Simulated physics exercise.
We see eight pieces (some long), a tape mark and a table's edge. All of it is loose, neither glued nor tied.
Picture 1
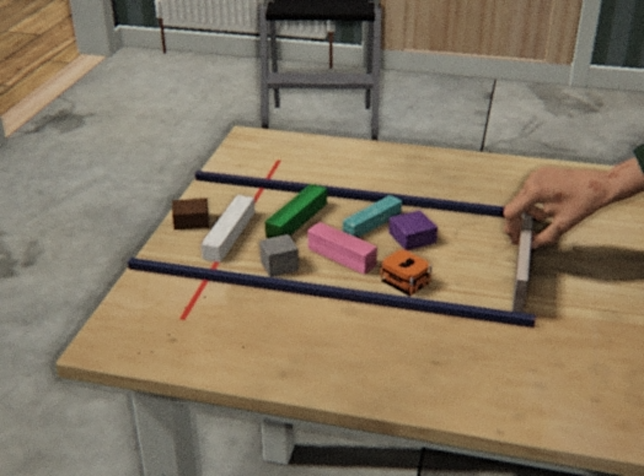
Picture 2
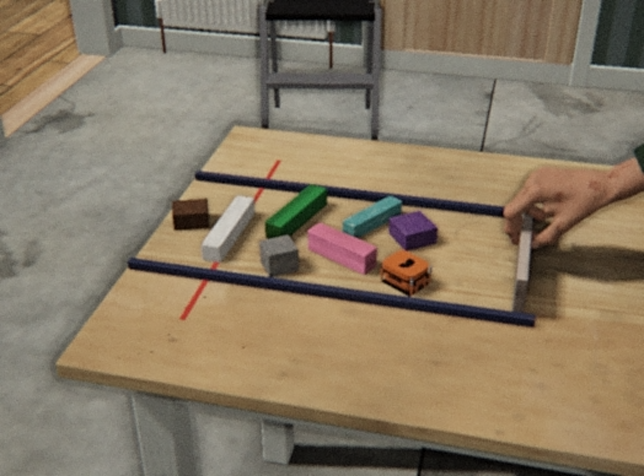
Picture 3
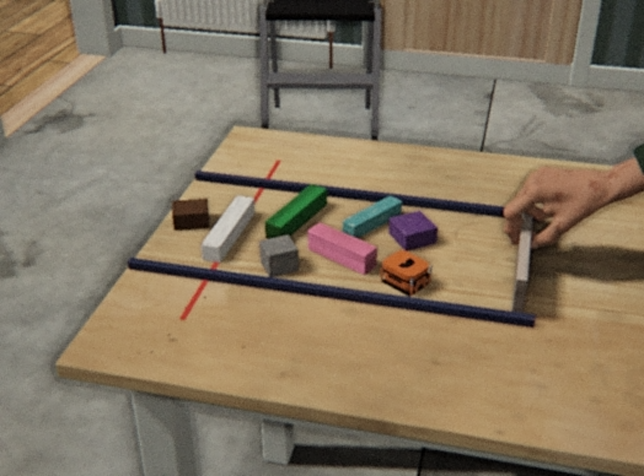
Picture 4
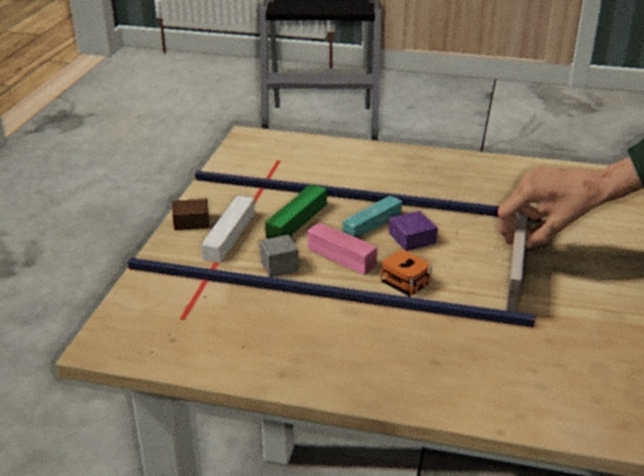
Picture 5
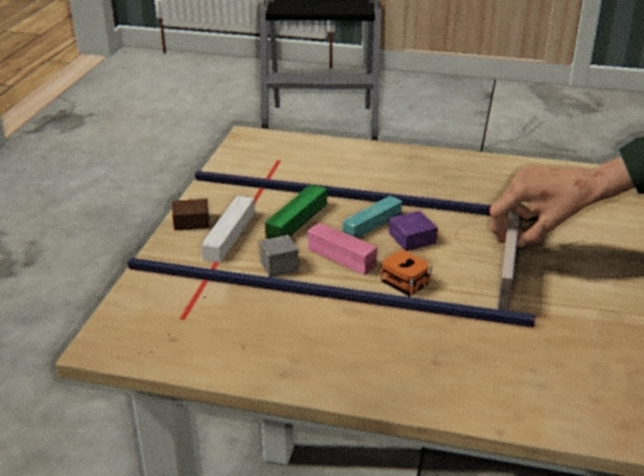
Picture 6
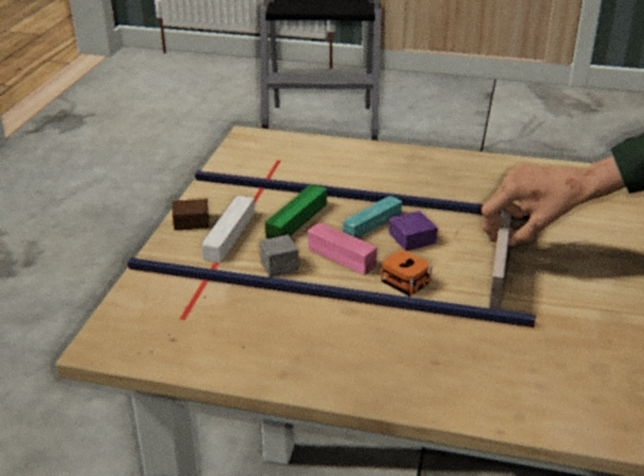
A hand holds still, then slides a board slightly left toward loose blocks lying on a table.
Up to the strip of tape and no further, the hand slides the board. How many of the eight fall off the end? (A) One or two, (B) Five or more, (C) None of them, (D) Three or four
A, one or two.
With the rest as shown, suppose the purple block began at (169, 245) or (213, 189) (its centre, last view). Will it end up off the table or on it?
So in the first try it ends up below, and in the second it is not lost.
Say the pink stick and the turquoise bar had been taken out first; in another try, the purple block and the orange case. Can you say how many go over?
First 1, then 1.
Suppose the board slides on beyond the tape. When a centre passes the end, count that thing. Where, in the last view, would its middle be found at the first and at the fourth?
At (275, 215) for the first, at (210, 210) for the fourth.
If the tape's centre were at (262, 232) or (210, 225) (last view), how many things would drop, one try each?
You'd get 1 the first time and 3 the second.
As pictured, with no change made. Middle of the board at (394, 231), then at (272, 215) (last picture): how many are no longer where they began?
The count is 4 at the first point and 8 at the second.
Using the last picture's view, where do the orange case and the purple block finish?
(200, 243) and (219, 210).
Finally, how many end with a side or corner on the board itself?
It's 3 of them.
Early on, none off yet; brown block at rest near (191, 214); white bar at rest near (229, 228); green stick at rest near (297, 213).
Finally, the number that fall off is one or two; lost, brown block.
